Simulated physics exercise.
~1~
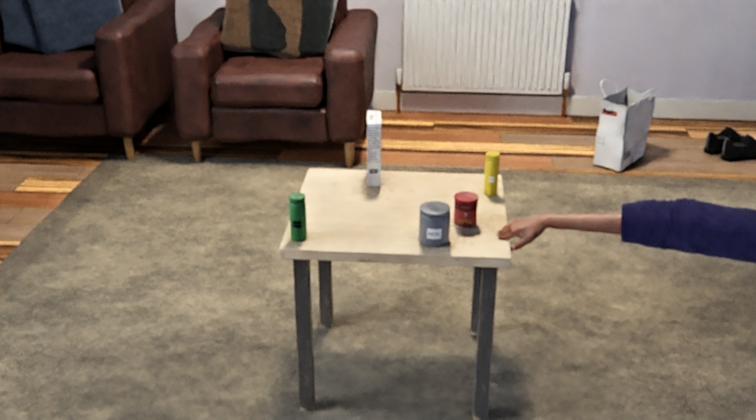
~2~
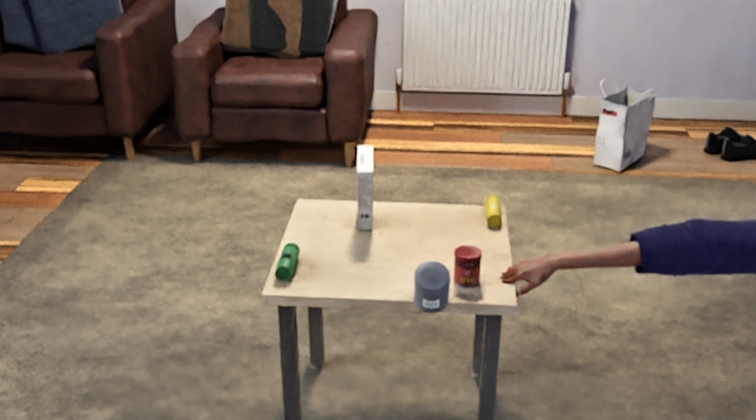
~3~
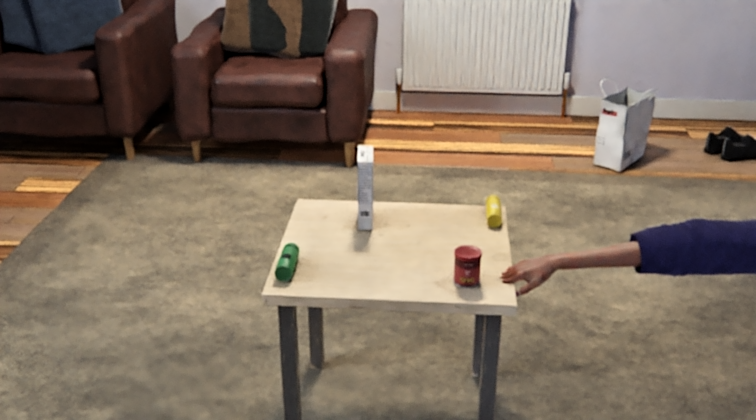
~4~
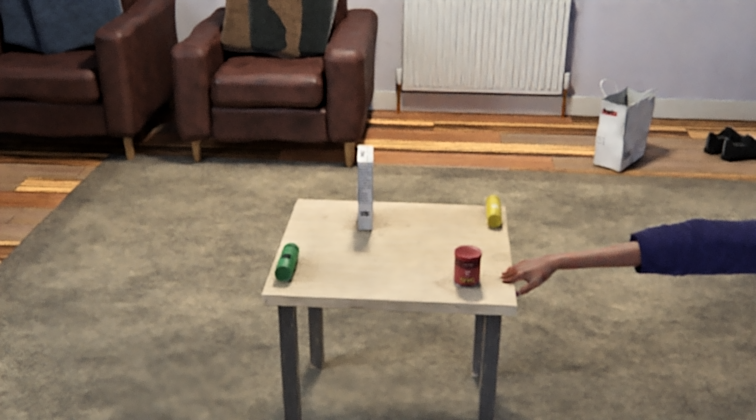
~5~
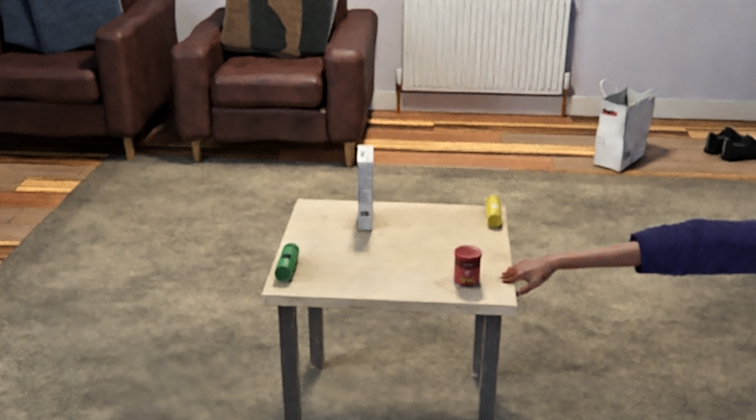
At first, a green shaker, a white packet, a grey jar, a red tin and a yellow shaker all stand upright on a small side table, with a hand at its right edge. The table then shifts a short way towards the viewer, the hand still beside it. The green and yellow shakers topple onto their sides, while the grey jar reaches the front edge. Next the jar is gone from the tabletop. In the end, the white packet and red tin remain upright, the two shakers lie on the table, and nothing else moves.
